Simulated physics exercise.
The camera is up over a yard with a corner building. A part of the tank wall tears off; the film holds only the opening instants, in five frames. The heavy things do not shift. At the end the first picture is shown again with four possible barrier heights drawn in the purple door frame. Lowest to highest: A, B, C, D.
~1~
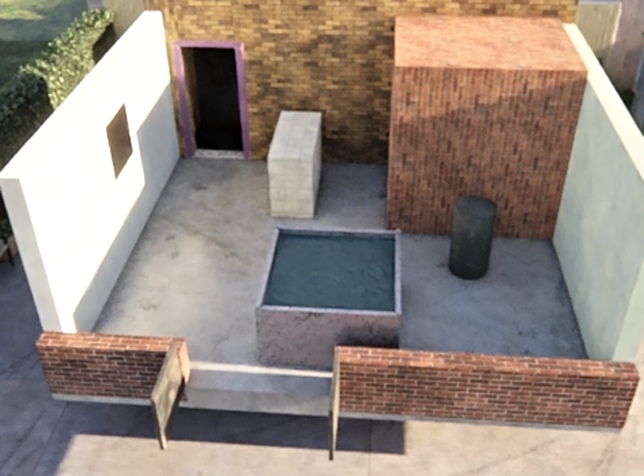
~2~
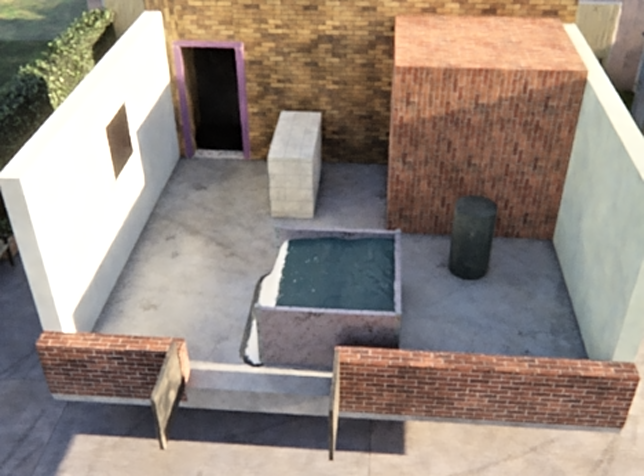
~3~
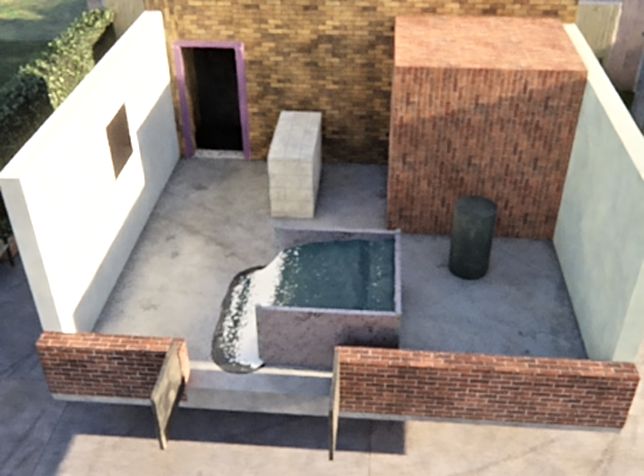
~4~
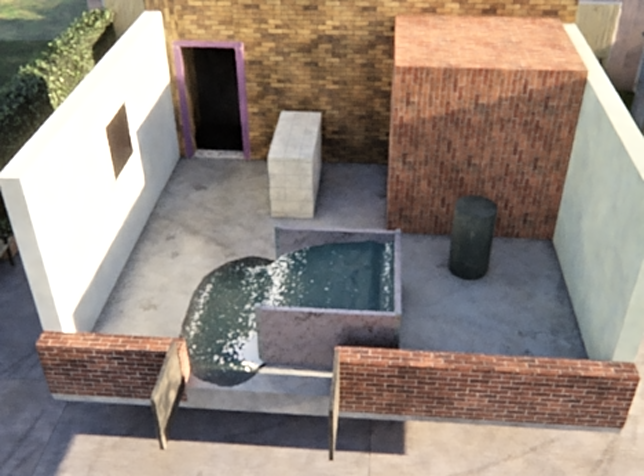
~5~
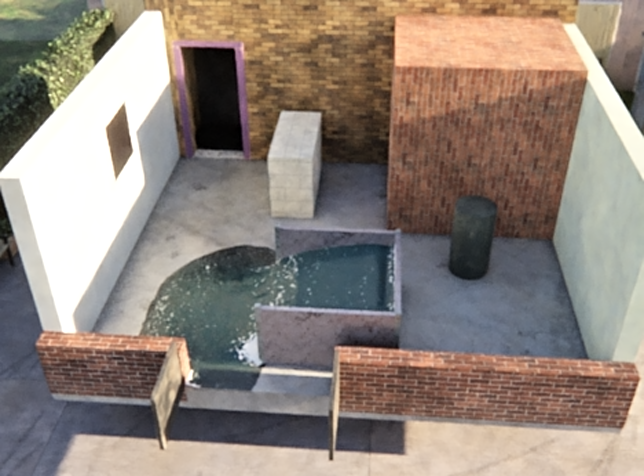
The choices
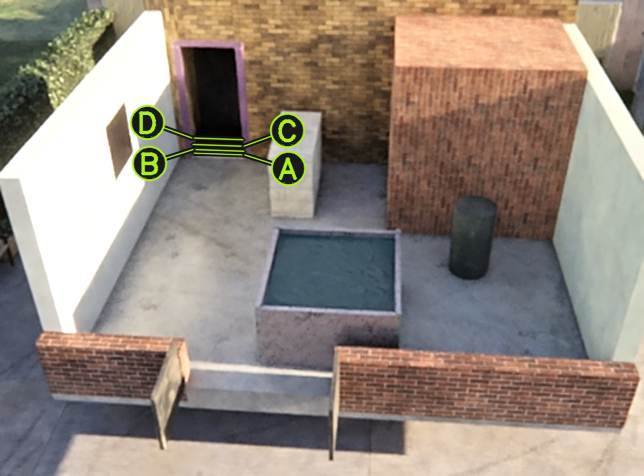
Water in a square tank pours out its left side and spreads across the walled yard.
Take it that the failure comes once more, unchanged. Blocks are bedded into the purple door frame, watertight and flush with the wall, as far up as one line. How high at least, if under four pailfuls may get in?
Line C just does it.
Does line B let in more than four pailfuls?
Yes.
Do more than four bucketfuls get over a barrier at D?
No.
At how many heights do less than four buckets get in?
Two of them.
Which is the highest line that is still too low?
B.
In lime, A at (219, 153); B at (218, 150); C at (218, 145); D at (217, 138); from the bottom up A, B, C, D.
With A, dozens of bucketfuls pour in.
With B, about 10 bucketfuls get in.
With C, a bucket or two gets in.
With D, nothing gets over.
